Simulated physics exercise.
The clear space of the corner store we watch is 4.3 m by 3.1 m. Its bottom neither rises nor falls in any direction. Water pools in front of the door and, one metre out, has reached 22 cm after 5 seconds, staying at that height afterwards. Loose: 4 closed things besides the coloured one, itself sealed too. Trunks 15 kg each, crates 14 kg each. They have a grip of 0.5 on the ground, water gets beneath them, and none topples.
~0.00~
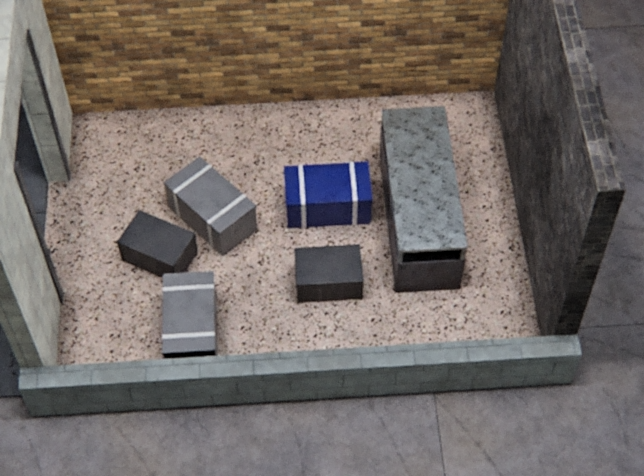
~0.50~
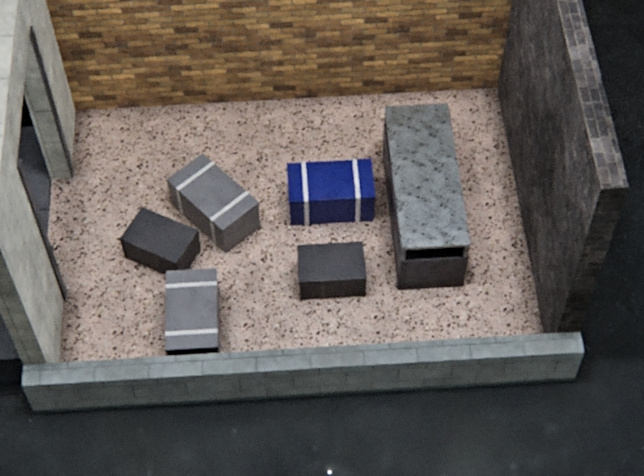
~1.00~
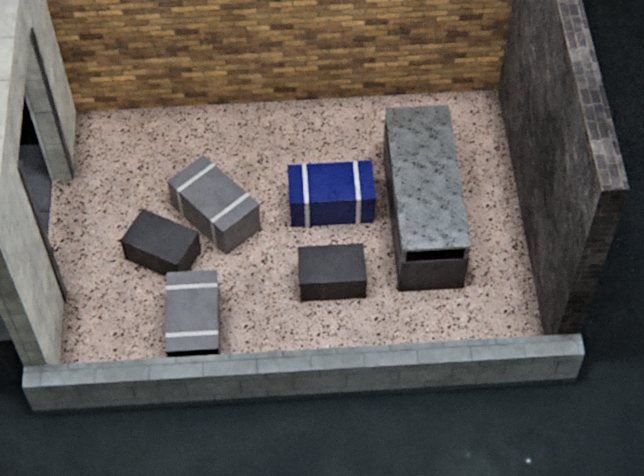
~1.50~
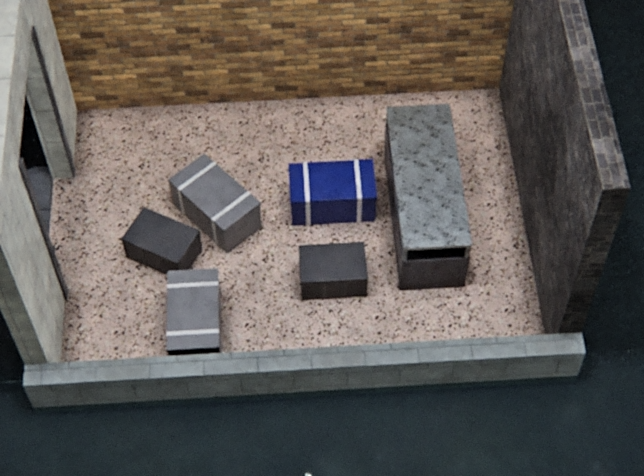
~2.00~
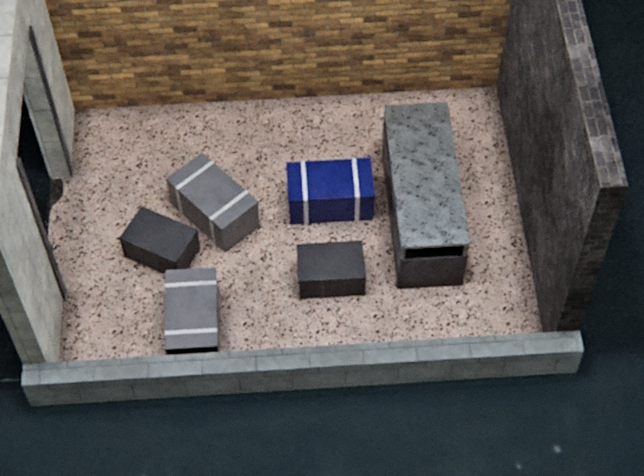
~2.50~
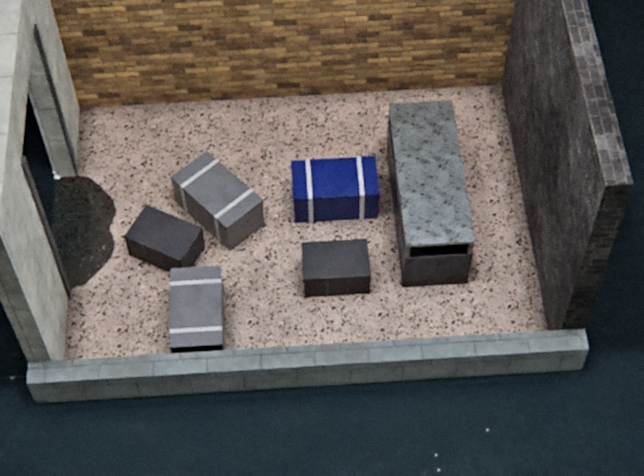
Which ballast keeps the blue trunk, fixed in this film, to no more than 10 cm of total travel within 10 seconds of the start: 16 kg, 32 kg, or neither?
The lighter amount and the heavier both fall short.
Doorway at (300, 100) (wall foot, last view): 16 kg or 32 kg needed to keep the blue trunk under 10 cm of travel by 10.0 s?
That way, neither mass suffices.
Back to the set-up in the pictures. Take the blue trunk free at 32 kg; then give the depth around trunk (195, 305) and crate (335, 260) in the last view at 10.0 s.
Around 15 cm and 14 cm.
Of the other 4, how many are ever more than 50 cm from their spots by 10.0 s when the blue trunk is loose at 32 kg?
The total is 4.
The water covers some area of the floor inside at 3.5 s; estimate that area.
About 1.5 m2.
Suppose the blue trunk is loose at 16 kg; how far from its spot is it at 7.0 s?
Shift: About 10 cm.
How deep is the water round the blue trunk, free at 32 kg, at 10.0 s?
About 12 cm.
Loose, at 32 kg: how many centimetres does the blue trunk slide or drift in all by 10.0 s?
40 cm.
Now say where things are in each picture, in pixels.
The blue trunk at (328, 183) rests on the ground; 0.0 m2 under water; 0 of 5 have shifted, in the first picture.
The blue trunk at (331, 180), on the bottom; 0.0 m2 under water; 0 of 5 have shifted, in the second picture.
The blue trunk at (331, 182), on the bottom; water covers 0.0 m2; 0 of 5 have shifted, in the third picture.
The blue trunk at (332, 180), on the bottom; 0.0 m2 under water; 0 of 5 have shifted, in the fourth picture.
The blue trunk at (330, 179), on the bottom; 0.0 m2 under water; 0 of 5 have shifted, in the fifth picture.
The blue trunk at (335, 177), on the bottom; 0.3 m2 under water; 0 of 5 have shifted, in the sixth picture.
After 3.5 s the blue trunk would be 0 cm from its start with 16 kg and 0 cm from its start with 32 kg; 0 cm of water round it then.
After 4.5 s the blue trunk would be 0 cm from its start with 16 kg and 0 cm from its start with 32 kg; 0 cm of water round it then.
After 7.0 s the blue trunk would be 14 cm from its start with 16 kg and 0 cm from its start with 32 kg; 6 cm of water round it then.
After 10.0 s the blue trunk would be 42 cm from its start with 16 kg and 34 cm from its start with 32 kg; 12 cm of water round it then.
